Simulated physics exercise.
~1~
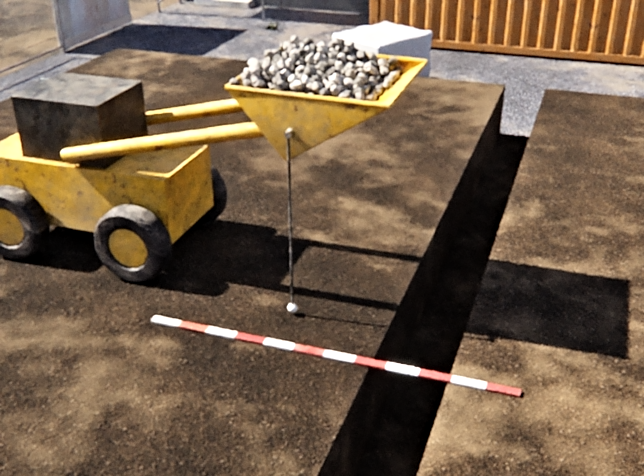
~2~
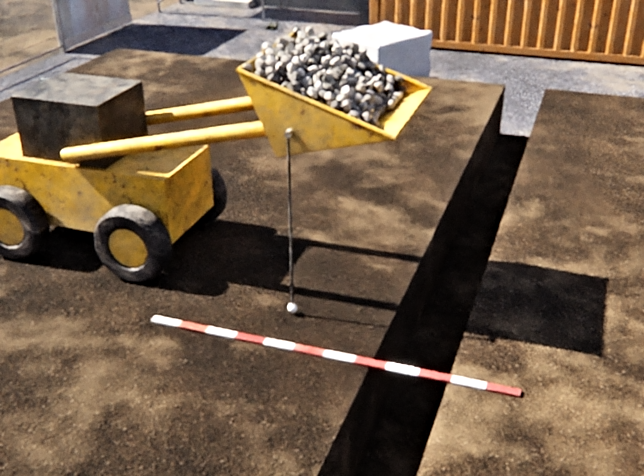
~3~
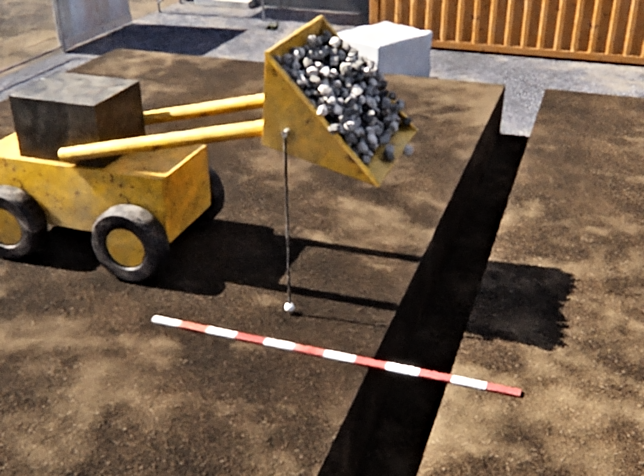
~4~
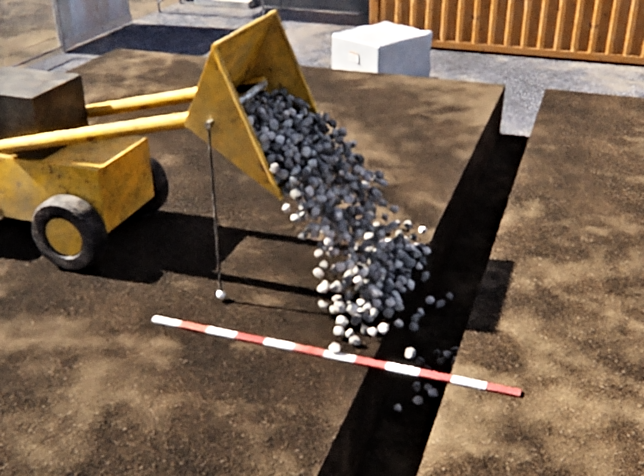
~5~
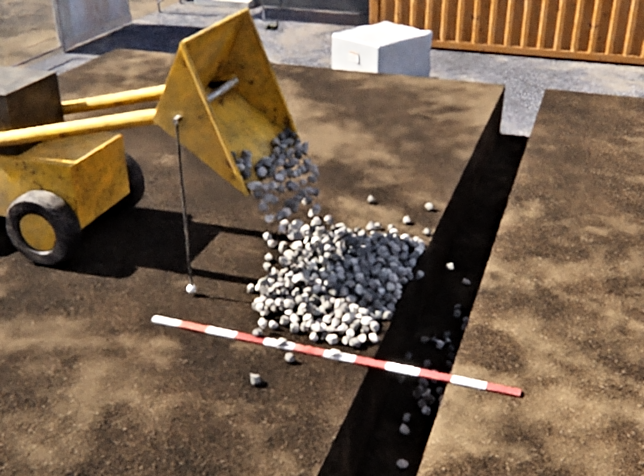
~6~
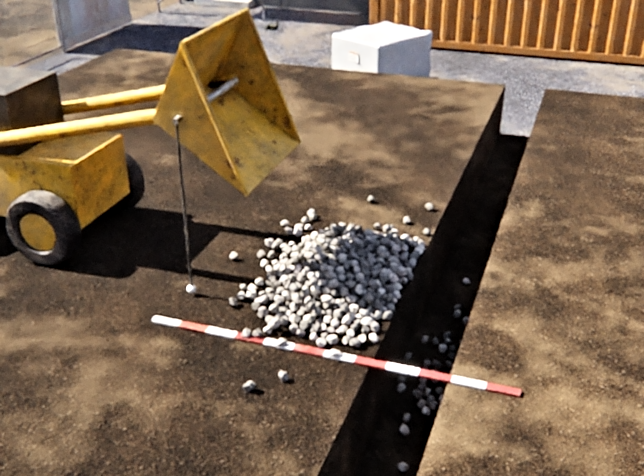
In the video, a yellow loader tips its raised bucket of grey stones downward and rolls back to the left as they pour out, leaving the bucket empty and most stones heaped short of a dark trench, with a few lying inside it.
